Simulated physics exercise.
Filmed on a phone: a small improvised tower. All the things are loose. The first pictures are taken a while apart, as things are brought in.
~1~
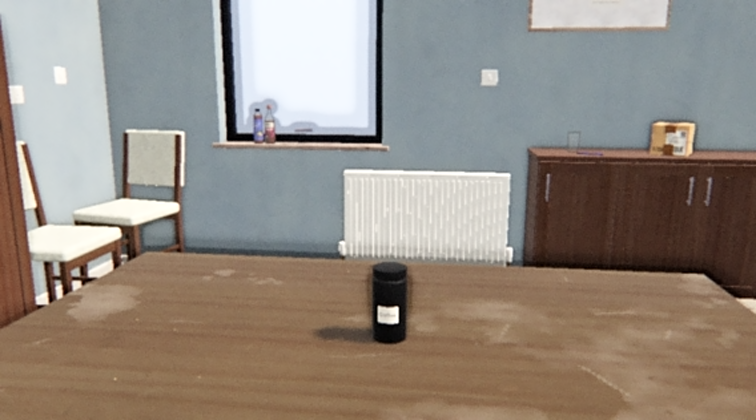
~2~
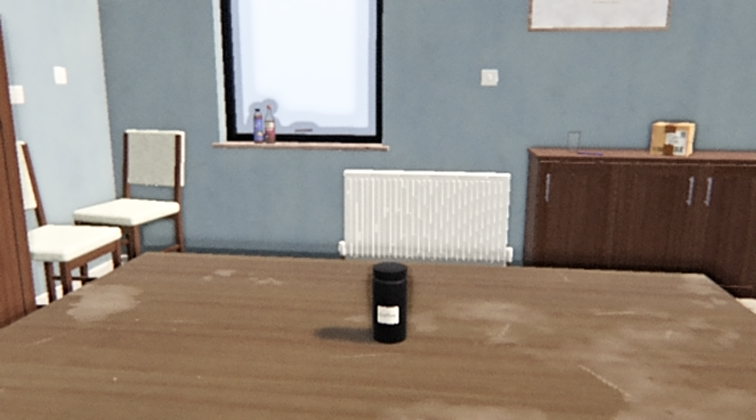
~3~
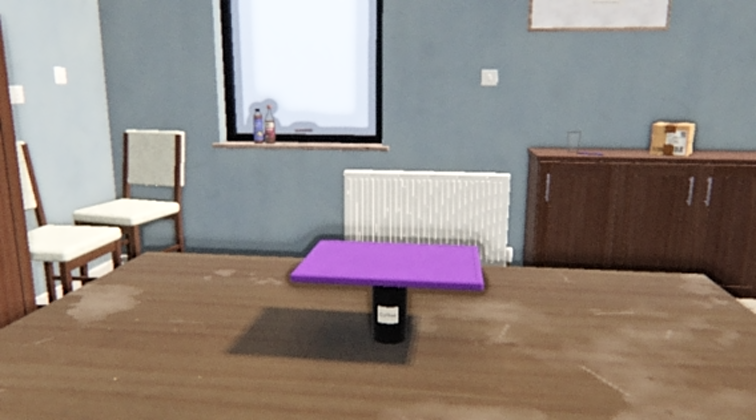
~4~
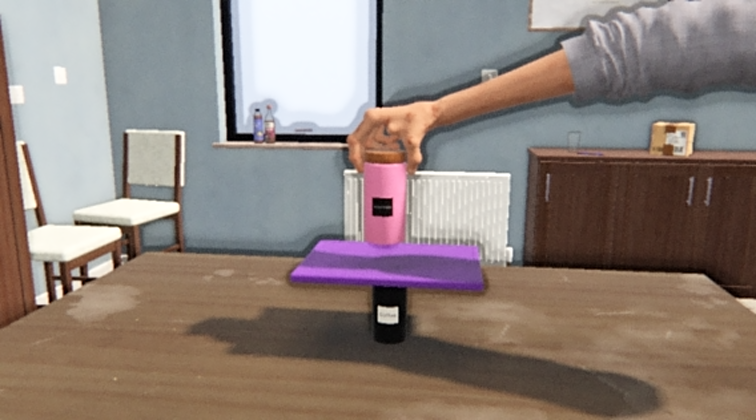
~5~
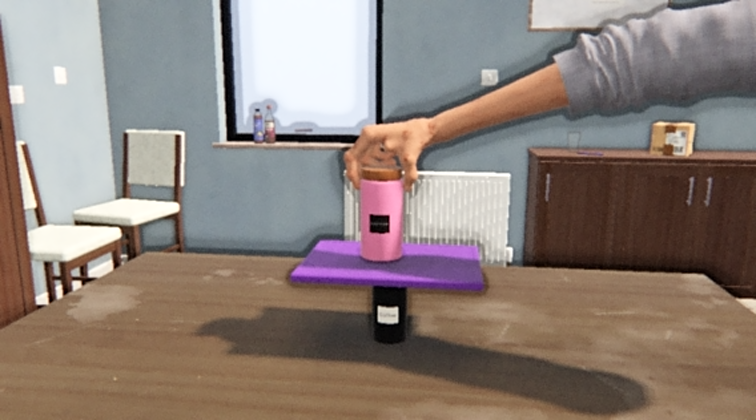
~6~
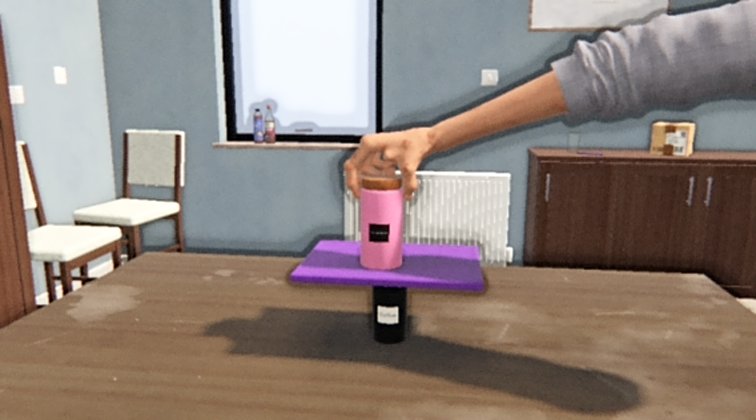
A purple lid appears on top of a small black container that stands alone on a worn wooden table. A hand reaching in from the right then holds a pink jar above the lid, lowers it slightly leftward onto the purple surface, and keeps hold of its top.
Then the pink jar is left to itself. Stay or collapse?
The stack keeps its balance.
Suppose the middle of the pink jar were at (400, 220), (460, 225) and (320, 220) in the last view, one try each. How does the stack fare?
In the first case it stays up; in the second case it gives way; in the third case it loses its balance.
Then, 0.20 s after the last picture, nothing has stirred.
Then, 0.50 s after the last picture, pink jar resting near (382, 222).
At rest, all 3 in place. Seen from the same camera at the end, pink jar near (382, 222). The stack holds.
